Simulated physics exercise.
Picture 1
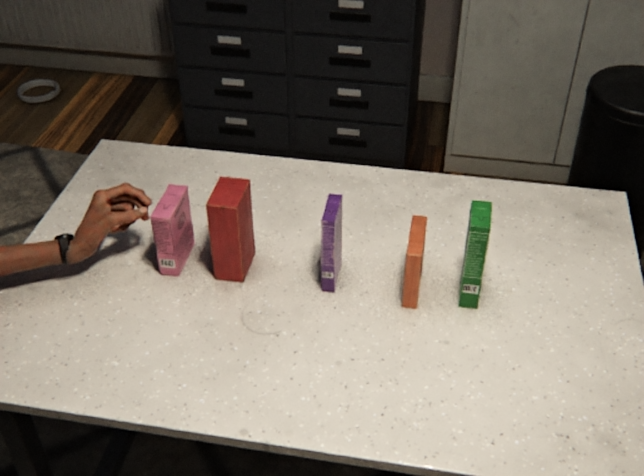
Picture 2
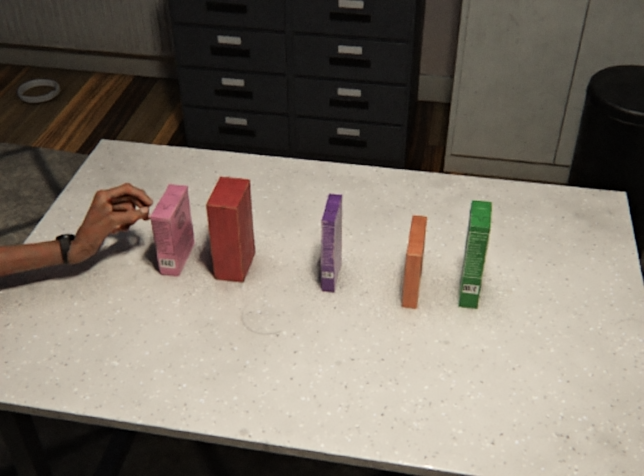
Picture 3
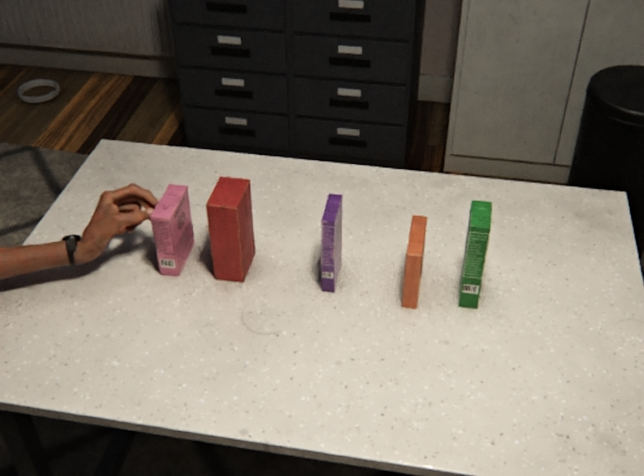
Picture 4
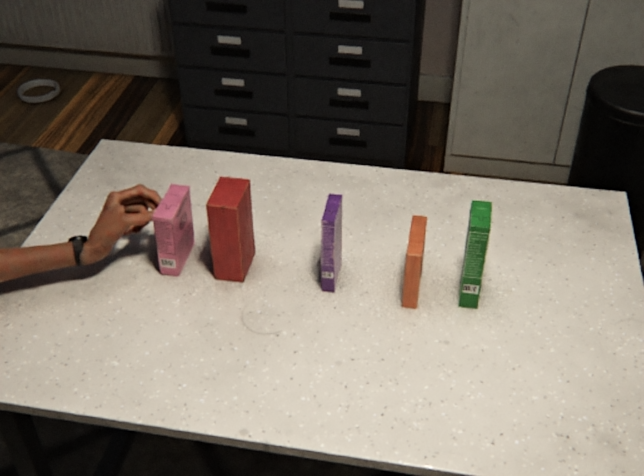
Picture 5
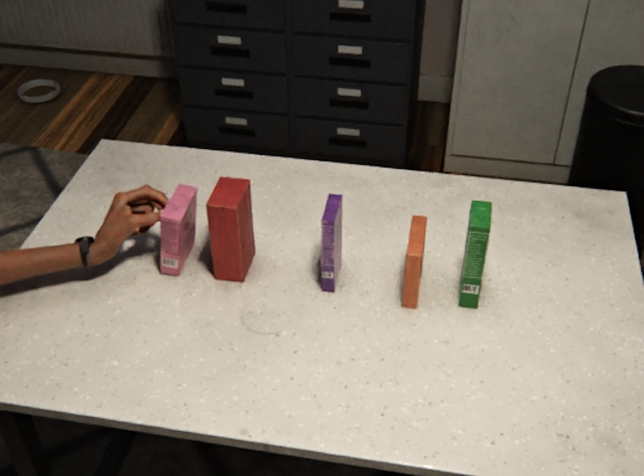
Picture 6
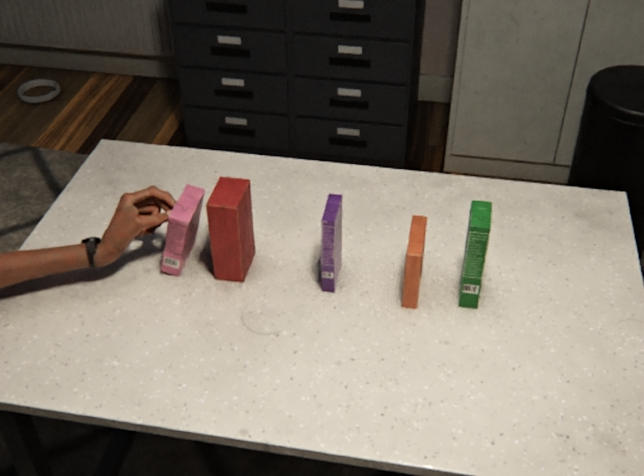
Hand nudging the top of an upright pink packet, tilting it rightward toward a red block, with three other boxes standing still.
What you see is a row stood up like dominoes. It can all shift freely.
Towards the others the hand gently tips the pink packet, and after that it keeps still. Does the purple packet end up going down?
Turns out it is not overturned, as it happens.
Then, 0.10 s after the last picture, pink packet 21° over.
Then, 0.30 s after the last picture, pink packet 32° over; red block tipped 4° from how it was.
Then, 0.60 s after the last picture, pink packet 31° over.
Then, 1.20 s after the last picture, purple packet resting near (332, 244).
At rest, all 3 in place. Seen from the same camera at the end, purple packet near (332, 244).
